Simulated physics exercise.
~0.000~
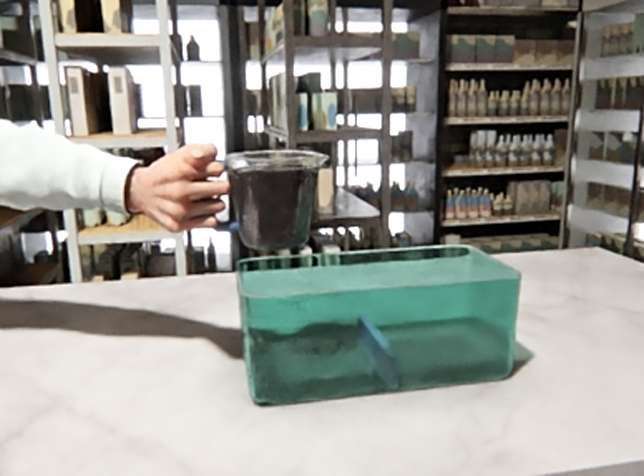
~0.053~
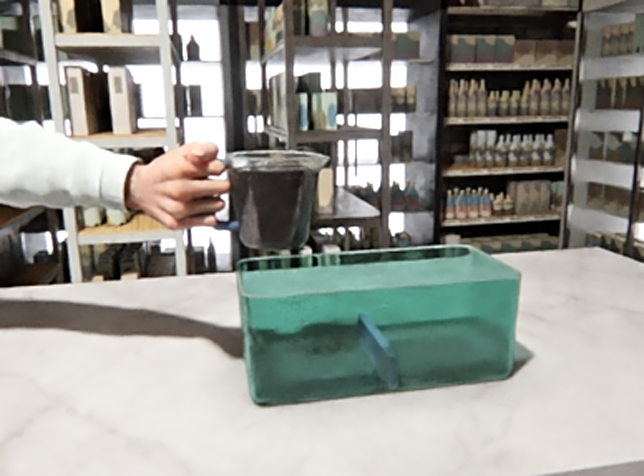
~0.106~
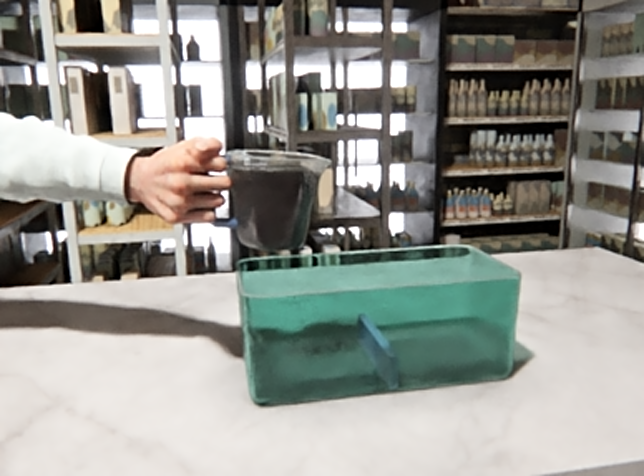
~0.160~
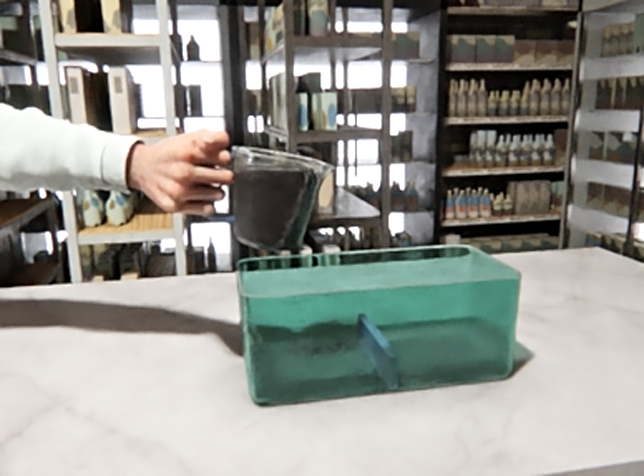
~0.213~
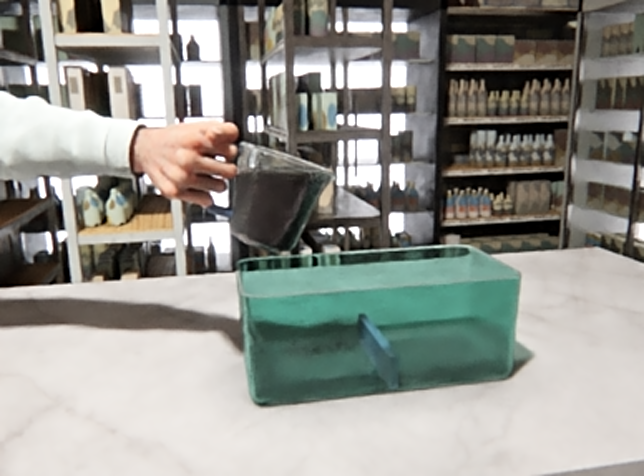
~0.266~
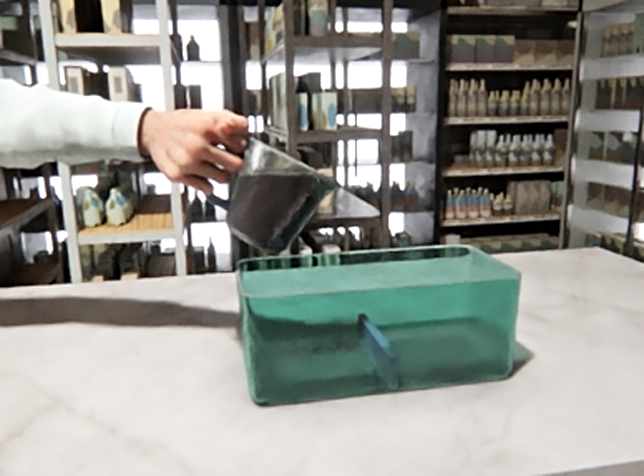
A hand in a pale sleeve, reaching in from the left, holds a clear flared jug of dark liquid above the left end of a green, see-through oblong basin with a slanted blue piece inside. The basin sits on a pale marbled counter before shelves of bottles and boxes, seen from slightly above. The hand smoothly tilts the jug to the right while the view stays still.
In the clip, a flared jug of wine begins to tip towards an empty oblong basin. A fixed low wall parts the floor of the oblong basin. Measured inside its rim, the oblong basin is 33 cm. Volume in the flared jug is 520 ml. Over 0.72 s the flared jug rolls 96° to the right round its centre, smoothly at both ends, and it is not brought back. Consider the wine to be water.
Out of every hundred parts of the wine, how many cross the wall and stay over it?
About 47 in every hundred.
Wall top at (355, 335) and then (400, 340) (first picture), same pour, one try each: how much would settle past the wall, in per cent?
Respectively close to 95 and 10 %.
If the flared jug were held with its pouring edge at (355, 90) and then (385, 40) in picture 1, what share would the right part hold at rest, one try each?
90 in a hundred, followed by 85 in a hundred.
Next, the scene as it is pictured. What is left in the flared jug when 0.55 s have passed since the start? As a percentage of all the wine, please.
Some 54 % of it is still there.
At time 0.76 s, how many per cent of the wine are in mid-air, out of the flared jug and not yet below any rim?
Close to 8 per cent.
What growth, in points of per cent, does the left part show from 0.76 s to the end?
It comes to near 16 per cent.
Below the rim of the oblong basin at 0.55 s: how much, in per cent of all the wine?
Near 26 in a hundred.
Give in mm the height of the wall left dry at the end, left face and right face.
Noted: Left near 30 mm, right near 30 mm.
After 0.55 s the tilt is 84° and 54 per cent is still to pour, 10 is left of the wall and 17 right of it.
After 0.76 s the tilt is 96° and 13 per cent is still to pour, 37 is left of the wall and 43 right of it.
After 0.98 s the tilt is 96° and 1 per cent is still to pour, 50 is left of the wall and 47 right of it.
After 1.22 s the tilt is 96° and 0 per cent is still to pour, 52 is left of the wall and 47 right of it.
In the end 52 per cent lies left of the wall, 47 right of it and 0 outside.
